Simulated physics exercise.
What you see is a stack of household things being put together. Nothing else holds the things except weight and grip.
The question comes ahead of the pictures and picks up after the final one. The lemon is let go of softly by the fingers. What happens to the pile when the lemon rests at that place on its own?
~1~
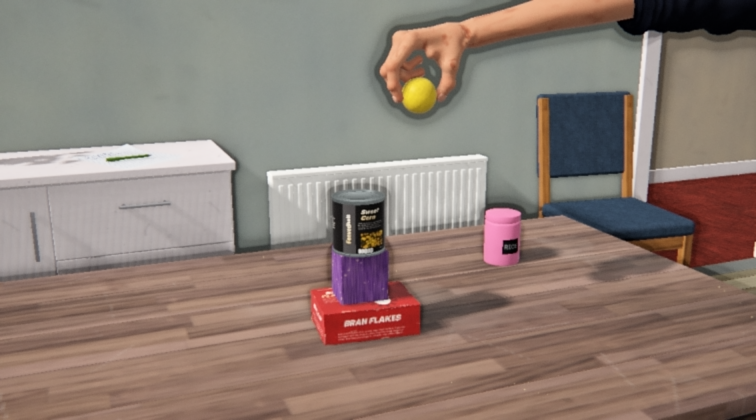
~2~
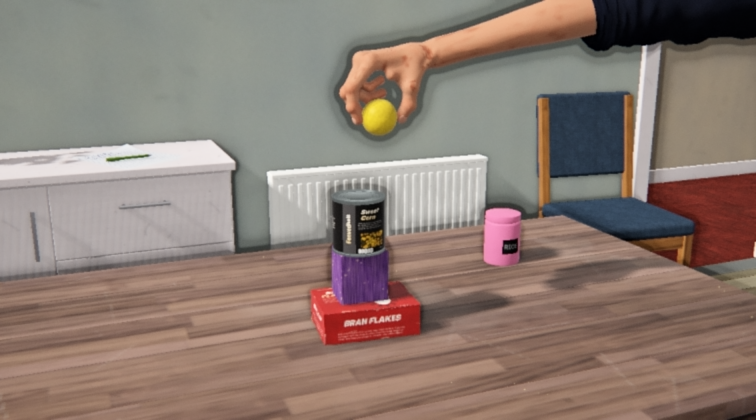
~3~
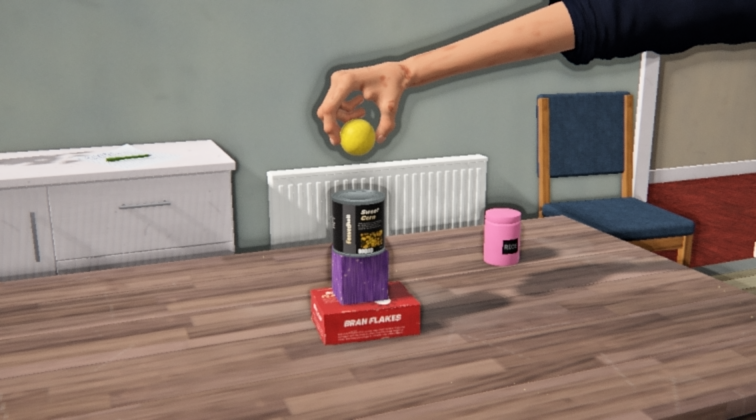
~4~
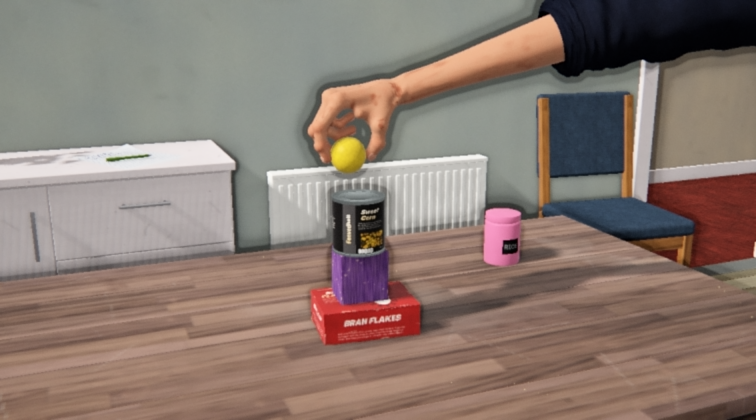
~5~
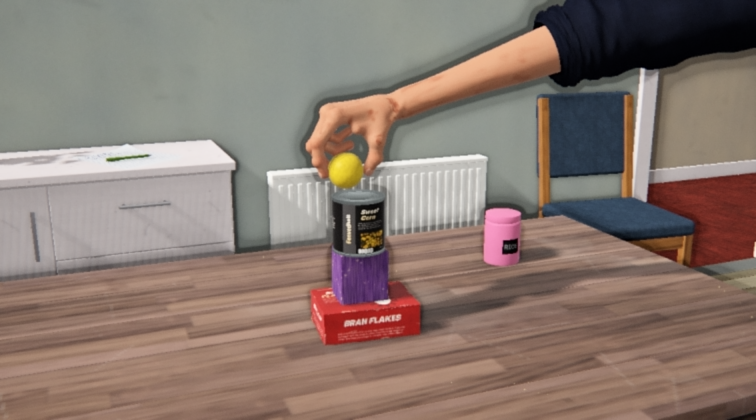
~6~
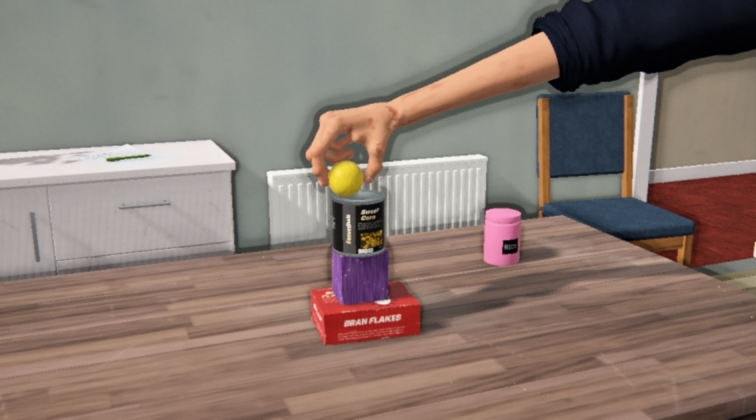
The pile stays upright.
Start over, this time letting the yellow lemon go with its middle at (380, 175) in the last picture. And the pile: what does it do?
Stands firm.
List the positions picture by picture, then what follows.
In the first frame, on its way; yellow lemon (419, 95); black pot (358, 222).
In the second frame, on its way; yellow lemon (379, 117); red packet (364, 311).
In the third frame, on its way; yellow lemon (357, 137); black pot (358, 222).
In the fourth frame, on its way; yellow lemon (348, 155); red packet (364, 311).
In the fifth frame, on its way; yellow lemon (346, 171); black pot (358, 222).
In the sixth frame, set down, still held; yellow lemon (346, 178); red packet (364, 311).
Then, 0.30 s on from there, no change.
Then, 0.70 s on from there, yellow lemon resting near (346, 179).
In the end, all 5 unmoved. At the end, from the last picture's camera, yellow lemon near (346, 179). The pile stays up.
